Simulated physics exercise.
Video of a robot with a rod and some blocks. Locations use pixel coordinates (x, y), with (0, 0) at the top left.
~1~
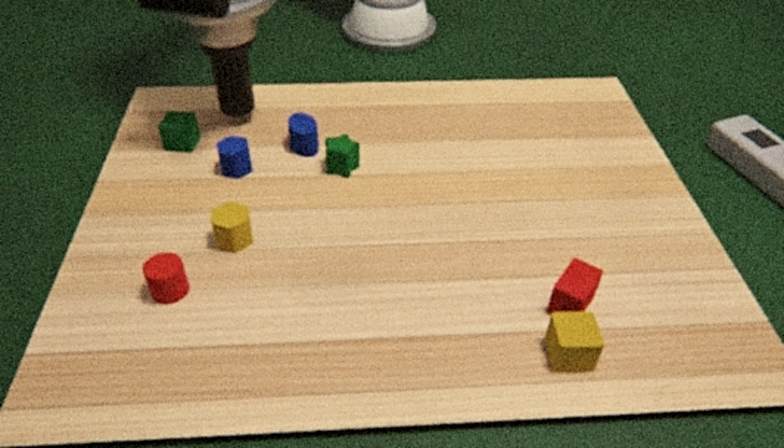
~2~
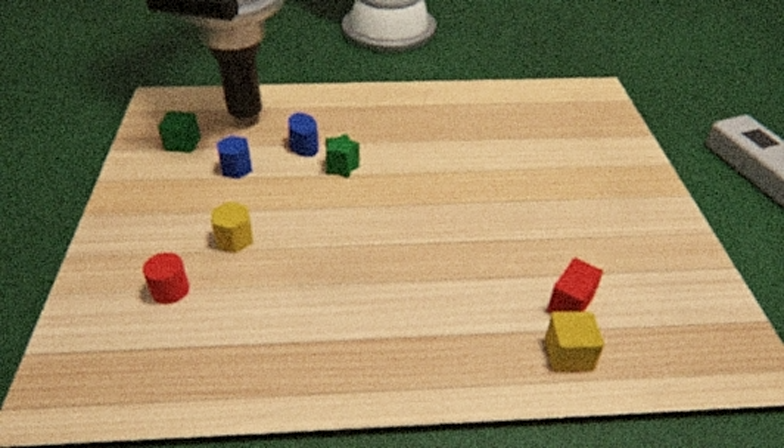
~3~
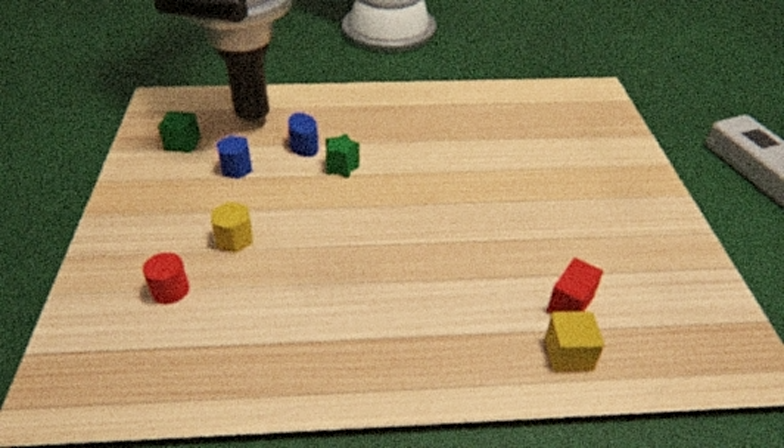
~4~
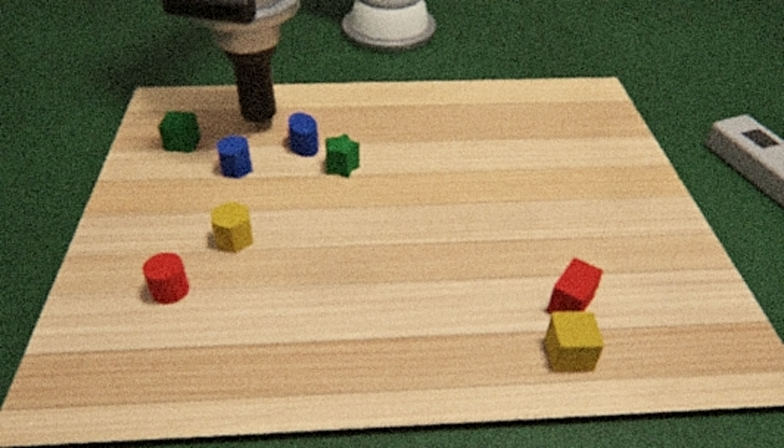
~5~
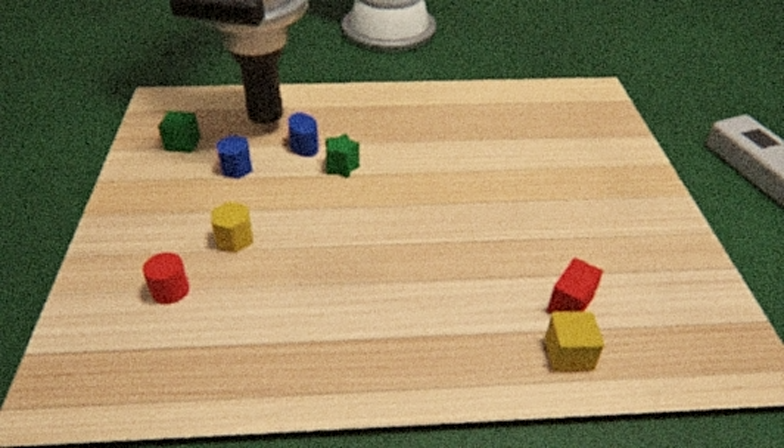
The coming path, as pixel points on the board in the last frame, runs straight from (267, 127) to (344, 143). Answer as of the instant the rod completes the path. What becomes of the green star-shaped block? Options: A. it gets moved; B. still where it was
I'll go with A - it gets moved.
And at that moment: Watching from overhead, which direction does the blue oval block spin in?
Viewed from above, clockwise.
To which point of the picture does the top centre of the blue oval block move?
It ends at (329, 138).
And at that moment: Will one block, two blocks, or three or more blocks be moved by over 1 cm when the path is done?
That makes 2 blocks.
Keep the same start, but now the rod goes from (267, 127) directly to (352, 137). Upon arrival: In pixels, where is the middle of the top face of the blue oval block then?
It will end up at (323, 130).
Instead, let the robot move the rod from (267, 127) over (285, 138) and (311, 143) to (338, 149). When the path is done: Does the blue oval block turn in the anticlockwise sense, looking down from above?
No, that is not what happens.
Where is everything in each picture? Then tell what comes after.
In the first picture, lower end of the rod at (238, 108), tops of blocks, blue hexagon at (232, 144), blue oval block at (302, 122), green star-shaped block at (341, 143).
In the second picture, rod at (245, 110), blocks as before.
In the third picture, rod at (252, 112), blocks as before.
In the fourth picture, rod at (259, 114), blocks as before.
In the fifth picture, rod at (266, 115), blue hexagon at (232, 144), blue oval block at (302, 122), green star-shaped block at (341, 143).
The first path, step by step. One third of the way, rod at (291, 121); blue oval block at (309, 126), turned 15° clockwise.
Two thirds of the way, rod at (317, 127); blue oval block at (321, 134), turned 60° clockwise; green star-shaped block at (342, 146), turned 20° anticlockwise.
At the end, rod at (344, 132); blue hexagon not moved; blue oval block at (329, 138), turned 110° clockwise; green star-shaped block at (348, 151).
